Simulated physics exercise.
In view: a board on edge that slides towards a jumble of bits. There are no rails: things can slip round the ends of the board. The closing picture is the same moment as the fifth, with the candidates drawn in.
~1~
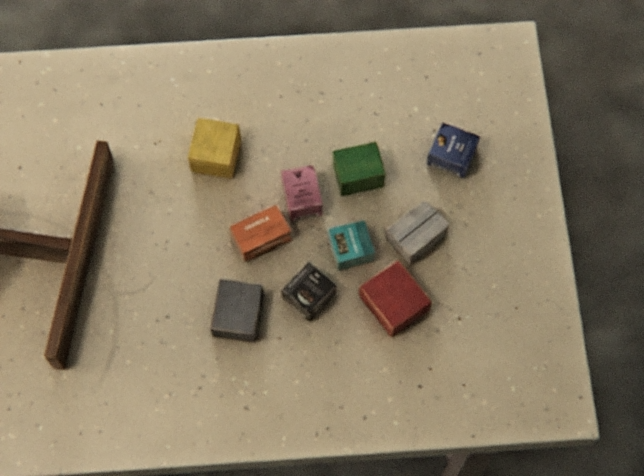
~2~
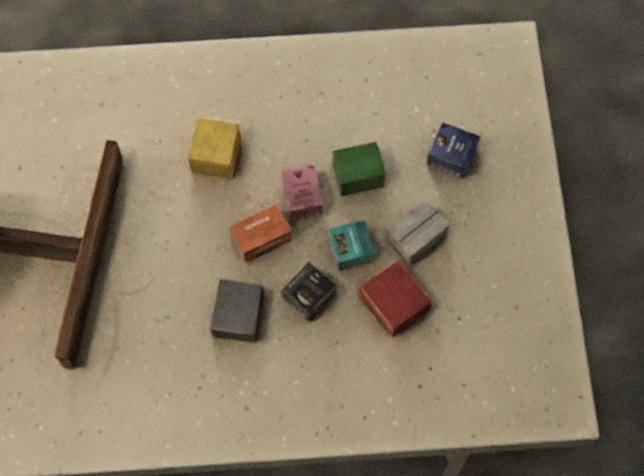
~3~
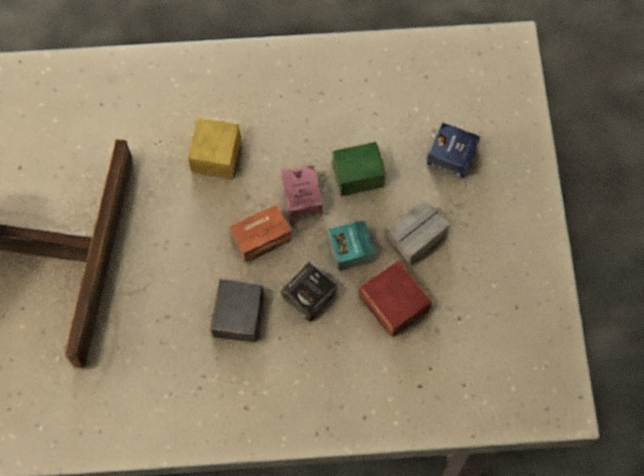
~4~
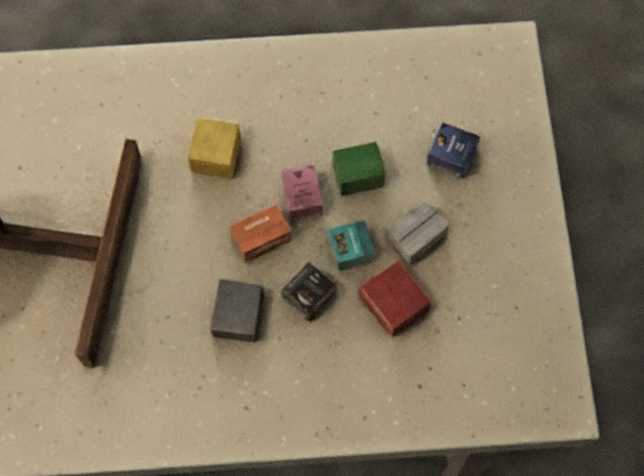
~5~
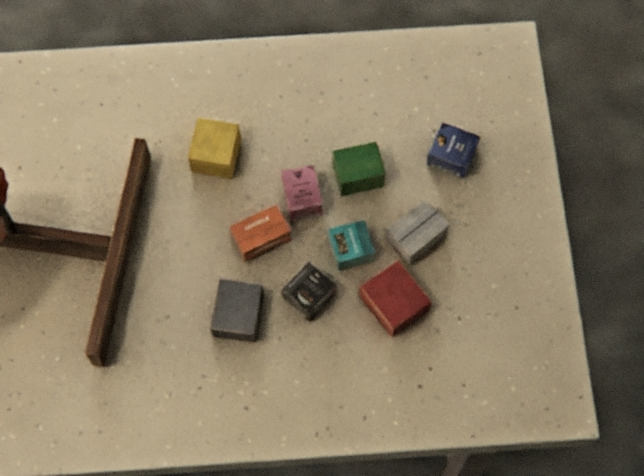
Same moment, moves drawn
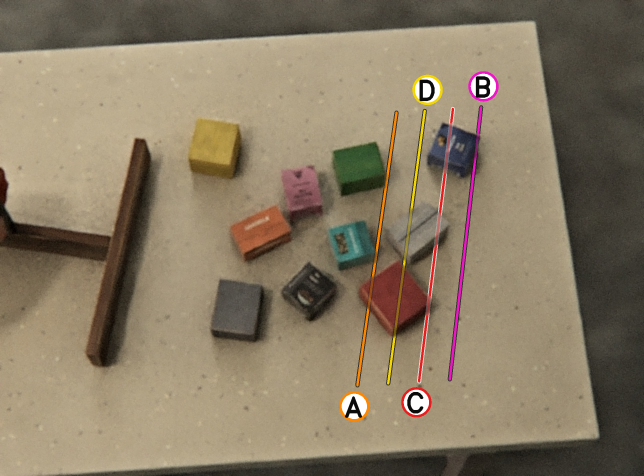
A dark wooden T-shaped pusher lies at the left of a pale speckled tabletop, seen from a fixed view high above. To its right sit ten small blocks and packets: yellow, green and blue toward the top, pink, orange, teal and white around the middle, and grey, black and red lower down. The pusher slides steadily rightward a short way, still short of the motionless pieces.
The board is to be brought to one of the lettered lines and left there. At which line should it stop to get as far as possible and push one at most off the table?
No second one falls up to B.
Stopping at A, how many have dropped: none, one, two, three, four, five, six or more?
By then, none.
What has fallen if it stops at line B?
The white box.
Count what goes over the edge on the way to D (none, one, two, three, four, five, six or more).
The count is none.
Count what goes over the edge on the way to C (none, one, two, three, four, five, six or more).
The count is none.
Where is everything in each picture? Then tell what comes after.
Black packet (309, 291); white box (417, 232); grey block (237, 311), in the first frame.
Board (86, 244); green block (359, 169), in the second frame.
Board (97, 244); pink packet (302, 193), in the third frame.
Board (106, 243); orange packet (260, 233), in the fourth frame.
Board (116, 242); blue packet (454, 150); black packet (309, 291); white box (417, 232), in the fifth frame.
On the copy, A at (378, 243); B at (466, 238); C at (437, 240); D at (407, 241).
On B. First, board (243, 234); yellow block (290, 145); grey block (261, 310).
Then, board (368, 226); white box (480, 230); red block (468, 312).
Finally, board (465, 220); white box over the edge; blue packet (544, 141); one fallen.
By contrast, A is within the limit but short; C is within the limit but short; D is within the limit but short.
